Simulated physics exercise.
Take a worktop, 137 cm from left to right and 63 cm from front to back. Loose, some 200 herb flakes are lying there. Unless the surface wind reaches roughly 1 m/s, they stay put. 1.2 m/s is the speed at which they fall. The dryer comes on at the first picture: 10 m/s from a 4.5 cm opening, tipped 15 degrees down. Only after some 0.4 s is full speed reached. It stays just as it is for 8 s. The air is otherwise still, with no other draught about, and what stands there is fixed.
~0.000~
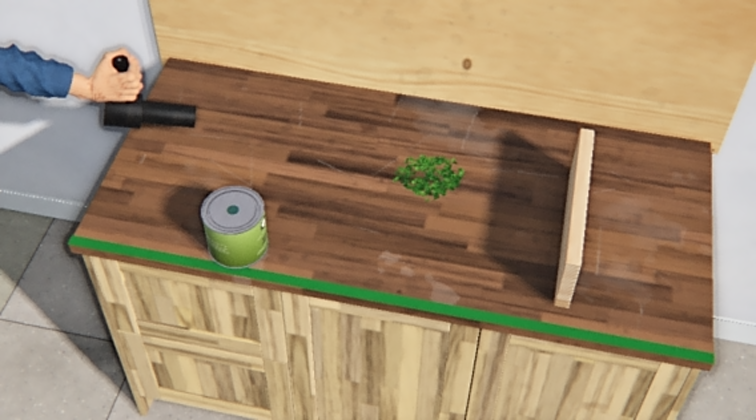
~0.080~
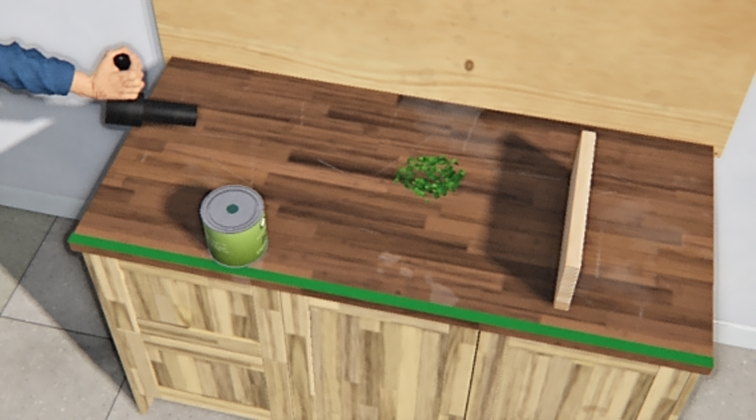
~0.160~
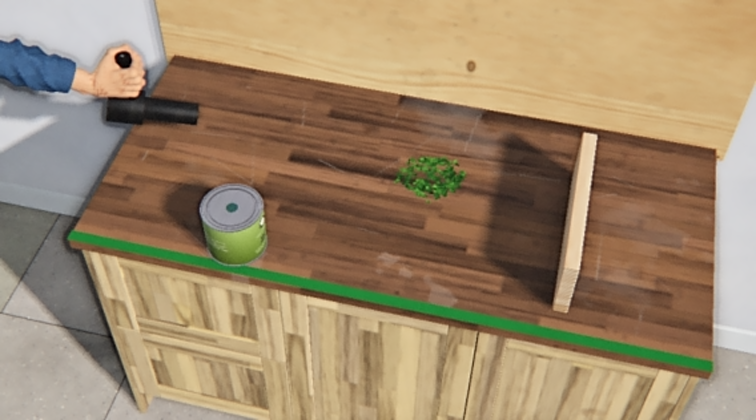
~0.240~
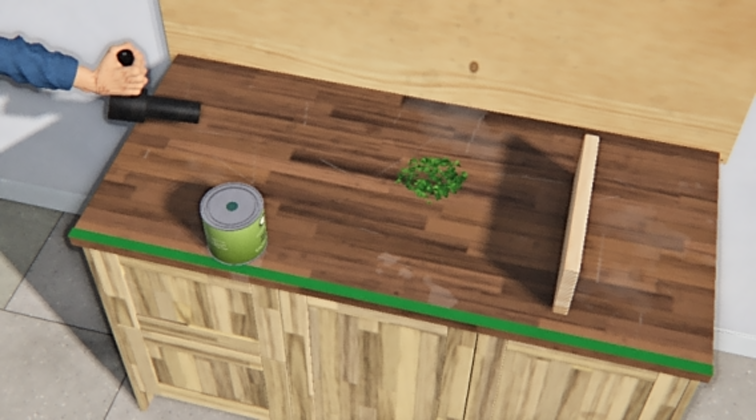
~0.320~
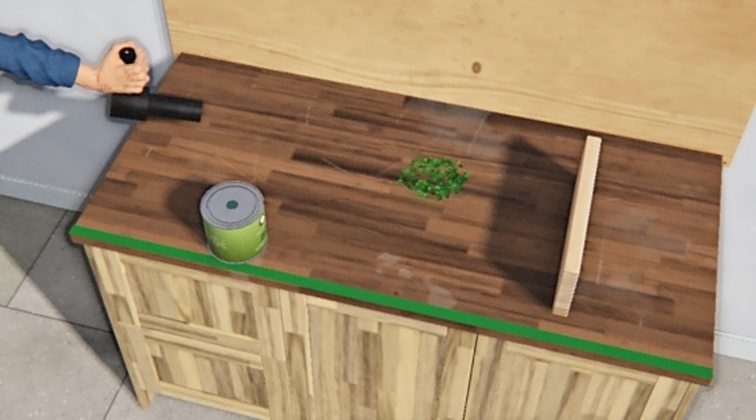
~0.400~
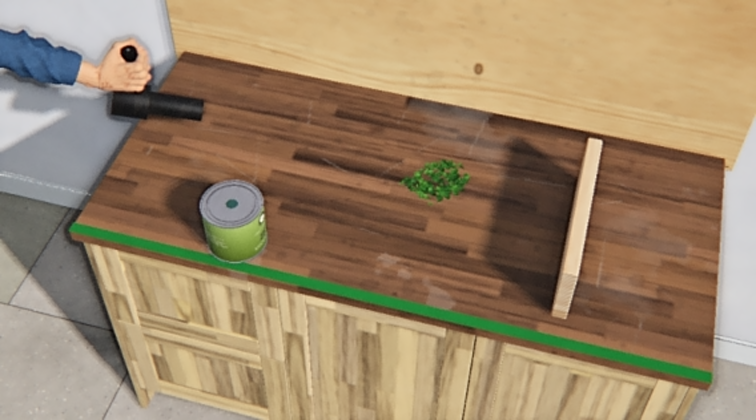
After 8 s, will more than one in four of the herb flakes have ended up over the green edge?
Within one in four.
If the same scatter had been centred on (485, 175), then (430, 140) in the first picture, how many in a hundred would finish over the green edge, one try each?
0 %, 0 %.
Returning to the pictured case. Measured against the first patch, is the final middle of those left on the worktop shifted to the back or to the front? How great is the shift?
It drifts toward the closer edge, close to 5 cm in all.
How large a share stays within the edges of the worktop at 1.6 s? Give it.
Close to 70 in a hundred remain at that time.
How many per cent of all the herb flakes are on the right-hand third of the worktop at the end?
Some 50 per cent.
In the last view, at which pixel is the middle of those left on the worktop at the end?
Centre point: About (568, 219).
After 1.6 s, 58 % are on the move or not yet settled, 0 % are over the green edge; the middle of those still in play is near (571, 203).
After 2.6 s, 43 % are on the move or not yet settled, 0 % are over the green edge; the middle of those still in play is near (569, 207).
After 4.4 s, 35 % are on the move or not yet settled, 0 % are over the green edge; the middle of those still in play is near (569, 212).
After 8.0 s, at the end, 0 % are over the green edge; the middle of those still in play is near (568, 219).
